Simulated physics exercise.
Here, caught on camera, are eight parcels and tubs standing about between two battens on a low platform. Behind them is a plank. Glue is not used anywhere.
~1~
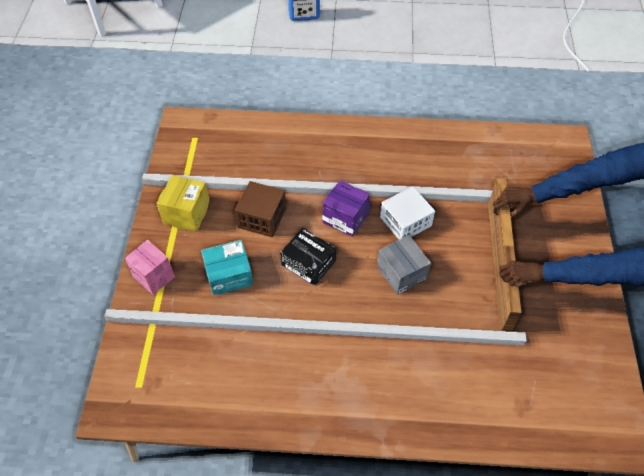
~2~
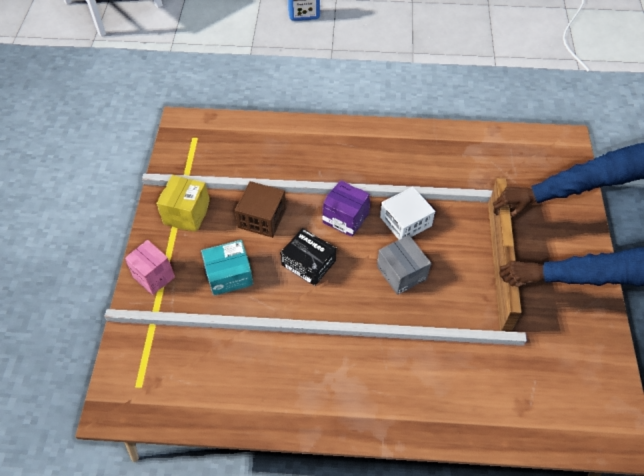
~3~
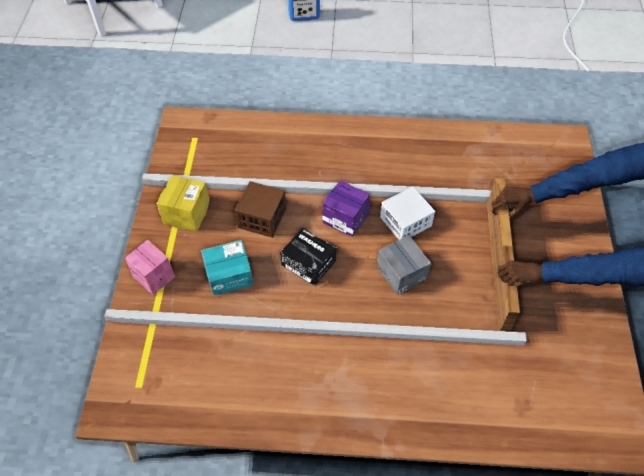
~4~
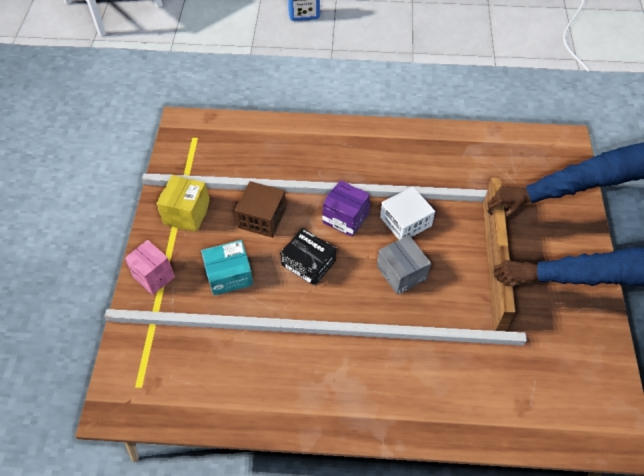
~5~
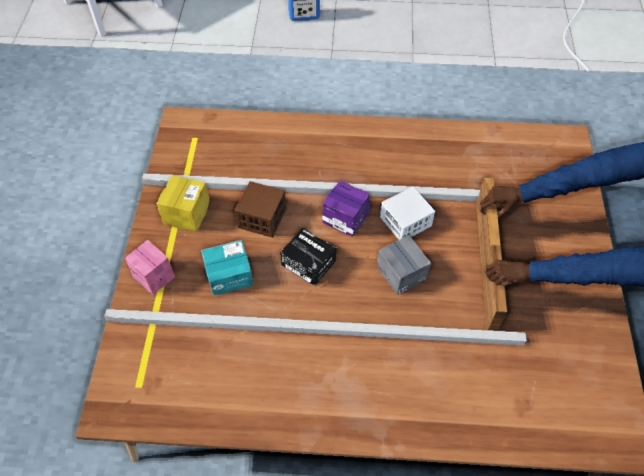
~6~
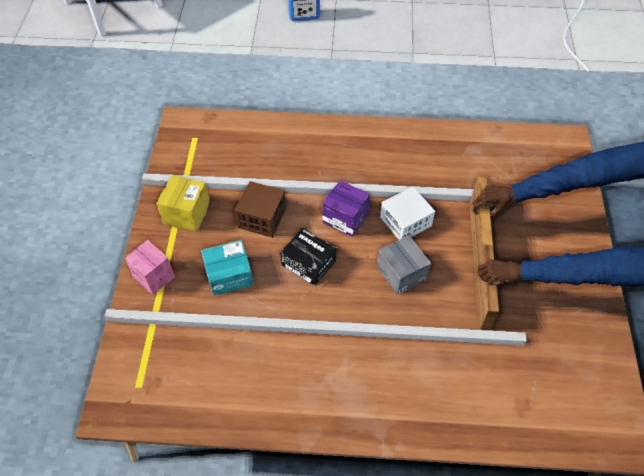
A wooden plank, gripped by two hands in blue sleeves at the right, stays nearly still and then slides slowly a short way left across a wooden platform seen from a fixed, high viewpoint. Between two pale battens sit yellow, brown, purple and white boxes above pink, turquoise, black and grey ones, with yellow tape at left. The eight boxes stay still.
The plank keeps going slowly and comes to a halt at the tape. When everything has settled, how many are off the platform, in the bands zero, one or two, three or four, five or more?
Off the platform: Five or more.
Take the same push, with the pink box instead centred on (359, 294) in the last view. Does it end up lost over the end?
Set there, the object keeps its spot.
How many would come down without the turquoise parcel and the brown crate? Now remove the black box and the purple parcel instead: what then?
First try 4, second try 3.
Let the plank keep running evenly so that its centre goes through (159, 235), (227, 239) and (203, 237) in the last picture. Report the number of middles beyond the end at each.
First 6, then 2, then 4.
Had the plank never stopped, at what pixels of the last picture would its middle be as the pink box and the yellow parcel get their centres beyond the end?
Pink box over the end: About (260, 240). Yellow parcel over the end: About (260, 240).
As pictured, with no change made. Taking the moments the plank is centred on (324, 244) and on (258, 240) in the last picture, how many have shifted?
The counts are 6 and 8.
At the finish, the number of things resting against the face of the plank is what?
It touches 2.
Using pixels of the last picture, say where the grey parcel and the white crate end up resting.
Result: One about (150, 240), other about (161, 194).
Early on, none off yet; pink box at rest near (150, 268); yellow parcel at rest near (184, 204); turquoise parcel at rest near (228, 268).
Finally, the number that fall off is five or more; lost, purple parcel, black box, brown crate, turquoise parcel, yellow parcel and pink box.
